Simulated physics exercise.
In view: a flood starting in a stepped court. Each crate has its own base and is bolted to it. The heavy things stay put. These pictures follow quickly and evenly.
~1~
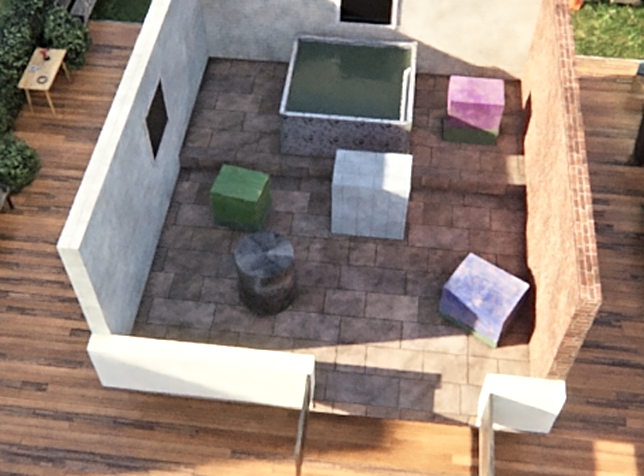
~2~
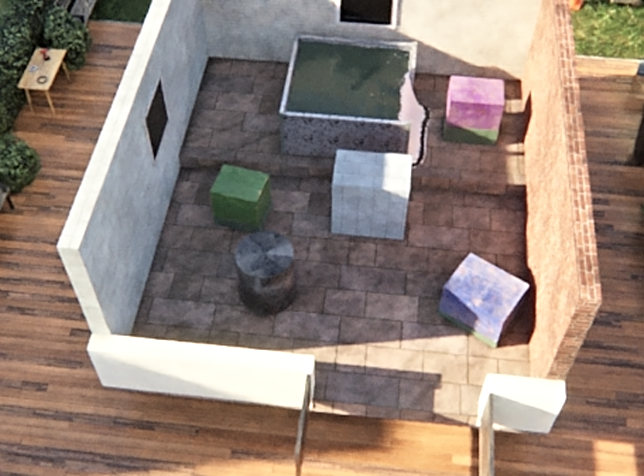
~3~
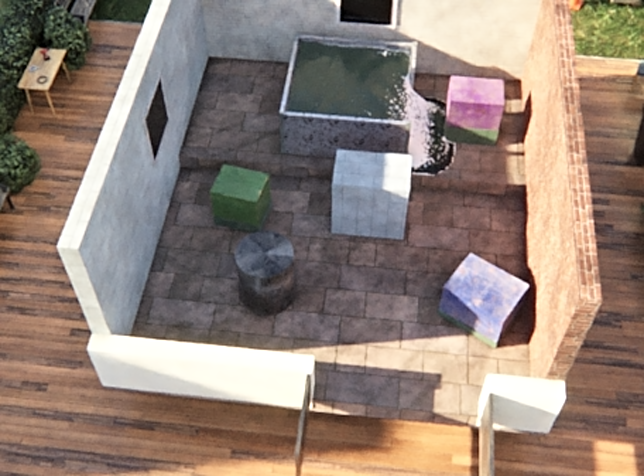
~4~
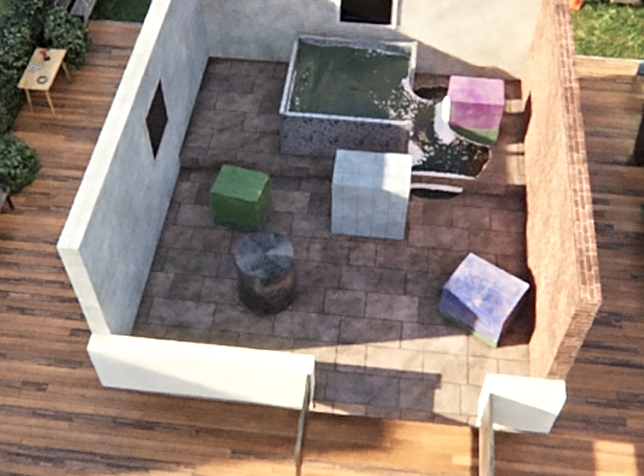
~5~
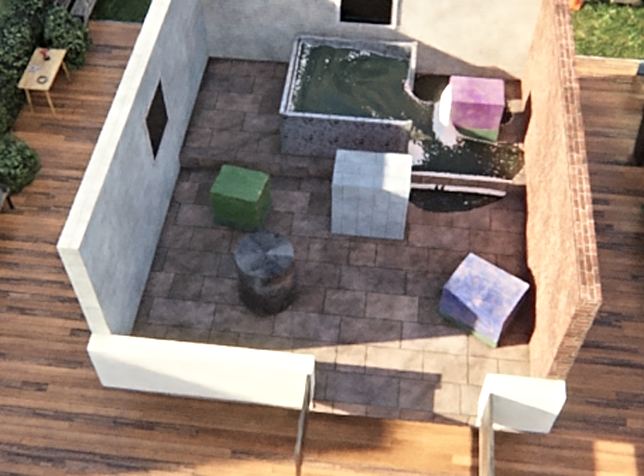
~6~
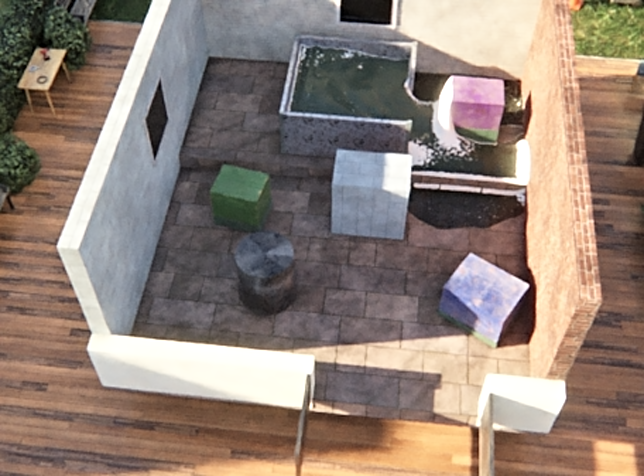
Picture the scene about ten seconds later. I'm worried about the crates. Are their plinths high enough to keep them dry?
Well, the green crate will stay dry, the blue crate will get wet, the purple crate will get wet.
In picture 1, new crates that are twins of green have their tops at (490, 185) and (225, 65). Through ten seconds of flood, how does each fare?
First is reached; second is never reached.
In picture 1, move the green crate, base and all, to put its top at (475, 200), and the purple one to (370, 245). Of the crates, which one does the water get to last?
The purple-painted one comes last.
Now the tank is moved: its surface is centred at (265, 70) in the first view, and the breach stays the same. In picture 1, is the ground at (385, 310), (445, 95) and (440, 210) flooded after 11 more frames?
As listed: No water, flooded, under water.
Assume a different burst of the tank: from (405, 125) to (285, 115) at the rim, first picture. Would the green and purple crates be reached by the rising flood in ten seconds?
The green crate is flooded, the purple crate is left dry.
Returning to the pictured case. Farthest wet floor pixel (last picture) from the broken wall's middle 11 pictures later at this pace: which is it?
The flood front should get to about (522, 405).
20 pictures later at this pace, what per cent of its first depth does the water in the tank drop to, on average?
30 percent or thereabouts.
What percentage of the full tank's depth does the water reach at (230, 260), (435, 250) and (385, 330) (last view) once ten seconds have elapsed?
Readings in order: Around 14, 12 and 4 %.
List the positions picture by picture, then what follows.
Still water in the water tank at (351, 81), in the first picture.
The front is at a hidden place, out from the gap at (406, 122), in the second picture.
Water pours out at (406, 122) and has run to a hidden place, in the third picture.
Water pours out at (406, 124) and has run to a hidden place, in the fourth picture.
The front is at (521, 161), out from the gap at (406, 124), in the fifth picture.
The front is at (521, 88), out from the gap at (406, 124), in the sixth picture.
A moment on, water covers 25 % of the floor; the green crate not reached, the blue crate water round its plinth, the purple crate water round its plinth.
Next, water covers 35 % of the floor; the green crate not reached, the blue crate water round its plinth, the purple crate water round its plinth.
Then, water covers 55 % of the floor; the green crate not reached, the blue crate water round its plinth, the purple crate water round its plinth.
Later, water covers 90 % of the floor; the green crate water round its plinth, the blue crate water round its plinth, the purple crate water round its plinth.
In the end, water covers 95 % of the floor; the green crate stayed above the water, the blue crate was topped, the purple crate was topped.
